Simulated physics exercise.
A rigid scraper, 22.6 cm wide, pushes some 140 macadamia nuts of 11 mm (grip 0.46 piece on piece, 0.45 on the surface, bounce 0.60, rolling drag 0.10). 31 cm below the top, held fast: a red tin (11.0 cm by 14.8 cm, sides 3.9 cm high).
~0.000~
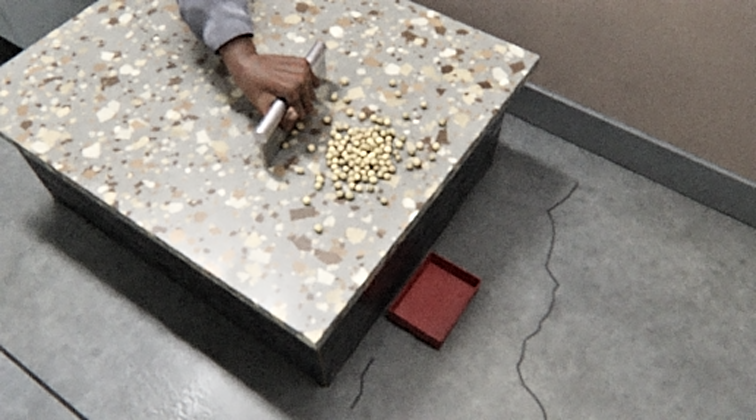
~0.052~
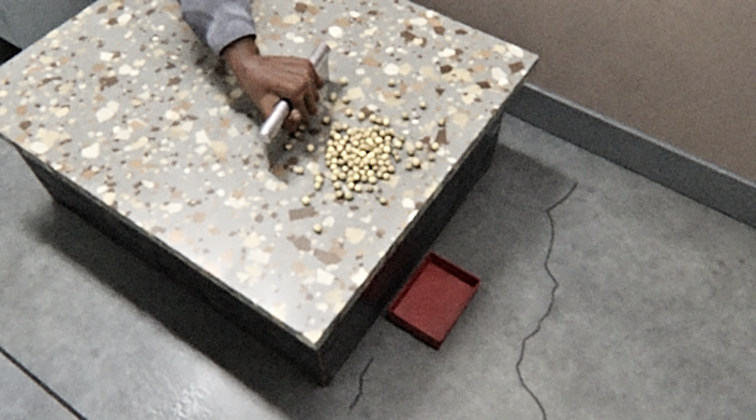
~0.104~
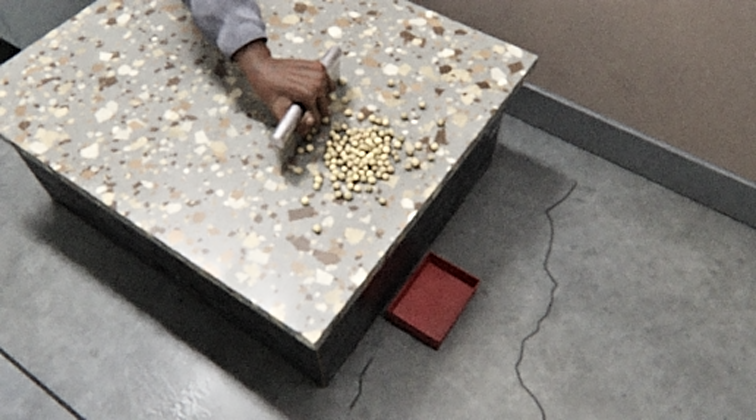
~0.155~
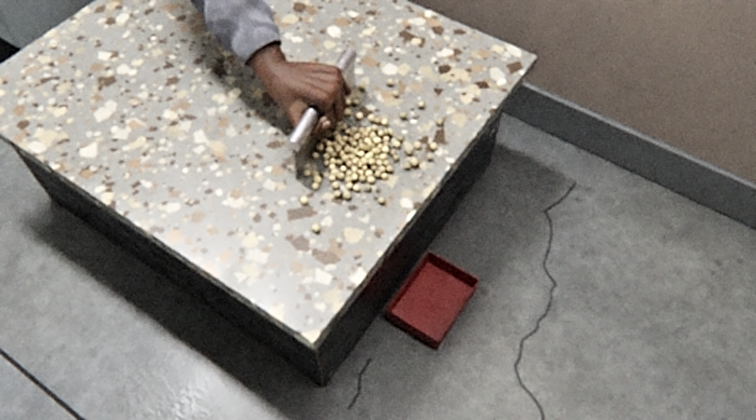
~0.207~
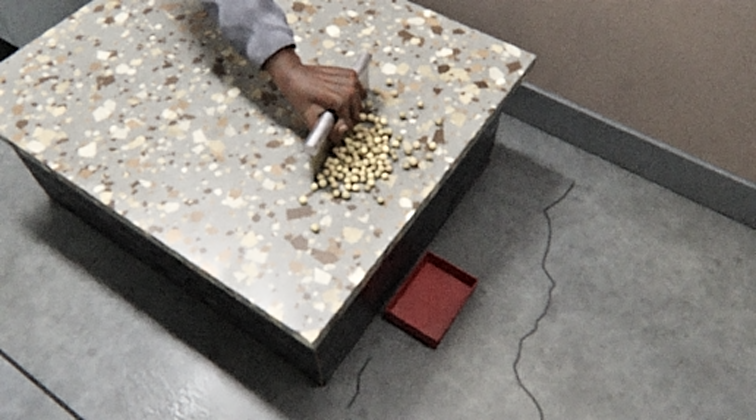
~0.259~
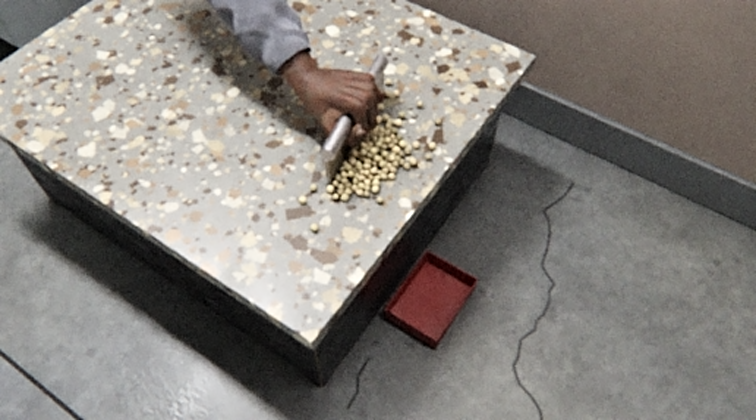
A hand sliding a scraper rightward across a speckled tabletop, pushing into a pile of small golden nuts and bunching them together.
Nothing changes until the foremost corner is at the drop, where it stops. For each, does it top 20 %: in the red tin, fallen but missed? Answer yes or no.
Red tin: No, missed: Yes.
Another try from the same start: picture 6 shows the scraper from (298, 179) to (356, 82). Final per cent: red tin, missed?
Red tin 40, missed 40.
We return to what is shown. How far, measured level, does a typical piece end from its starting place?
Some 30 cm.
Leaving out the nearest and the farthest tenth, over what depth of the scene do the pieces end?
Some 40 cm.
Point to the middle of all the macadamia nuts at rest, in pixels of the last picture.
Around (483, 288).
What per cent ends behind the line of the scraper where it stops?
About 10 per cent.
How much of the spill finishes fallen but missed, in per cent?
About 80 per cent.
After 0.43 s, scraper 21 cm from its start, spill 23 cm wide; still on top 100 %.
Then, at 0.61 s, scraper 25 cm from its start, spill 26 cm wide; off the edge, not caught 70 %, still on top 30 %.
Then, at 0.76 s, scraper 25 cm from its start, spill 31 cm wide; red tin 10 %, off the edge, not caught 80 %, still on top 5 %.
At rest (2.0 s), red tin 15 %, fallen but missed 80 %, still on top 5 %.
